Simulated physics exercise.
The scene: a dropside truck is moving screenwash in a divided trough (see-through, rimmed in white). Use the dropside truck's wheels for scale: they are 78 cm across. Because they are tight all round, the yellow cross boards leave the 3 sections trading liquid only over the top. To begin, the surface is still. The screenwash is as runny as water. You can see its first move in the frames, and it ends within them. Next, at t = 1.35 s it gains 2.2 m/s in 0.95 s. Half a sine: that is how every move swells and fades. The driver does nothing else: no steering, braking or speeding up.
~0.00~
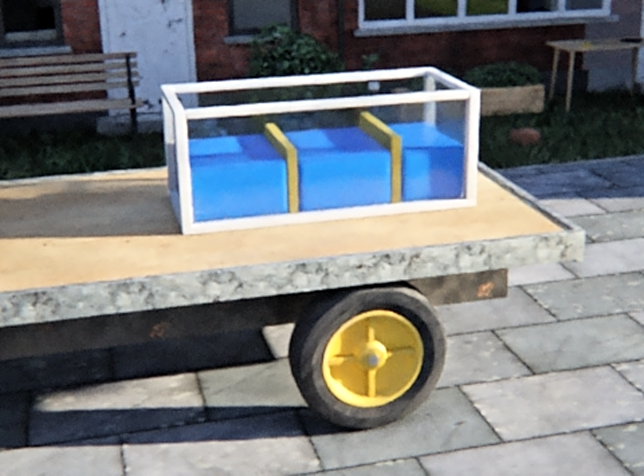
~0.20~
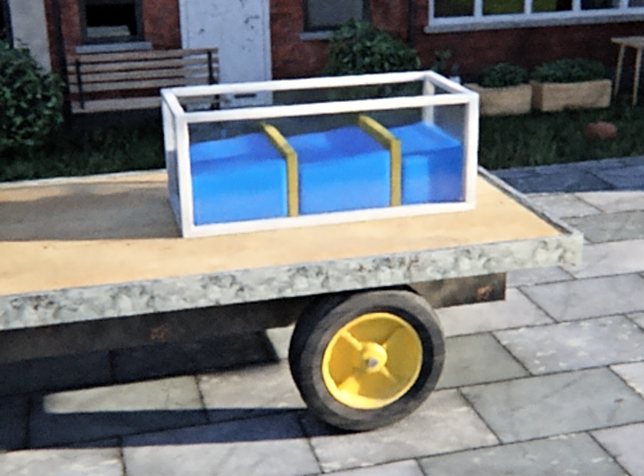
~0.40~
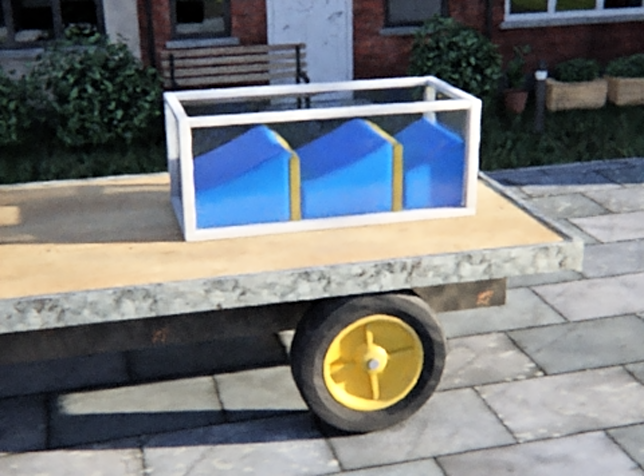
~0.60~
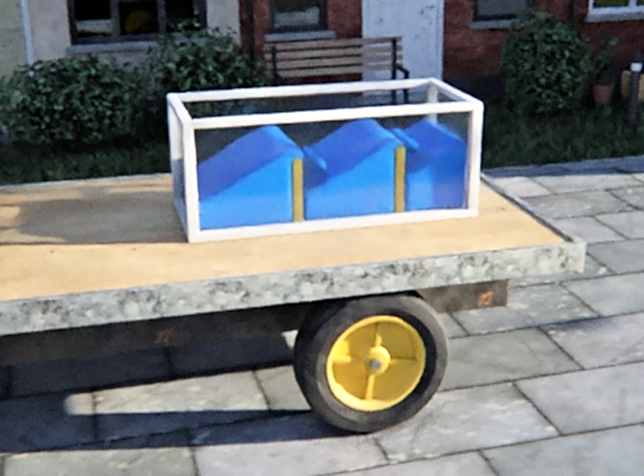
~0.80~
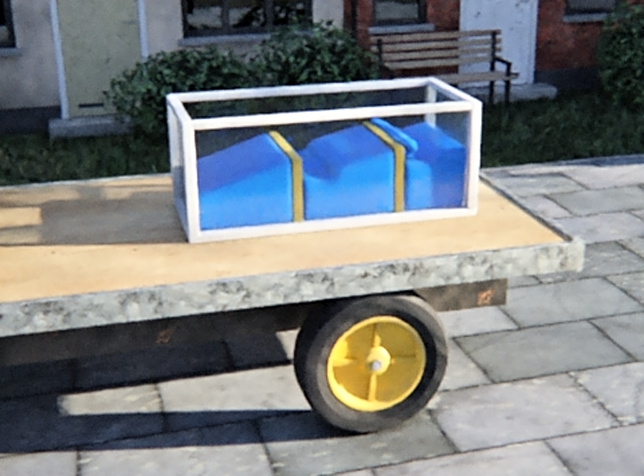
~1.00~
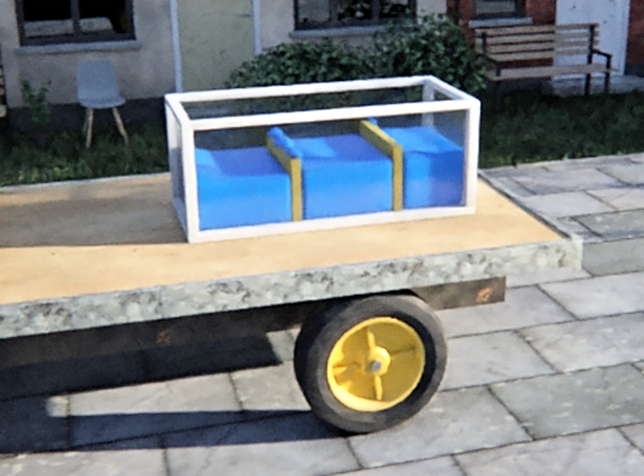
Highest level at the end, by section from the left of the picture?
The third one.
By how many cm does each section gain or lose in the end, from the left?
From the left: 3 down, 0, 4 up.
Then, 1.50 s in, the mean depths from the left are 27, 29, 31 cm.
Then, 2.10 s in, the mean depths from the left are 25, 29, 33 cm.
Then, 2.80 s in, the mean depths from the left are 25, 29, 33 cm.
Then, 5.28 s in, the mean depths from the left are 25, 29, 33 cm.
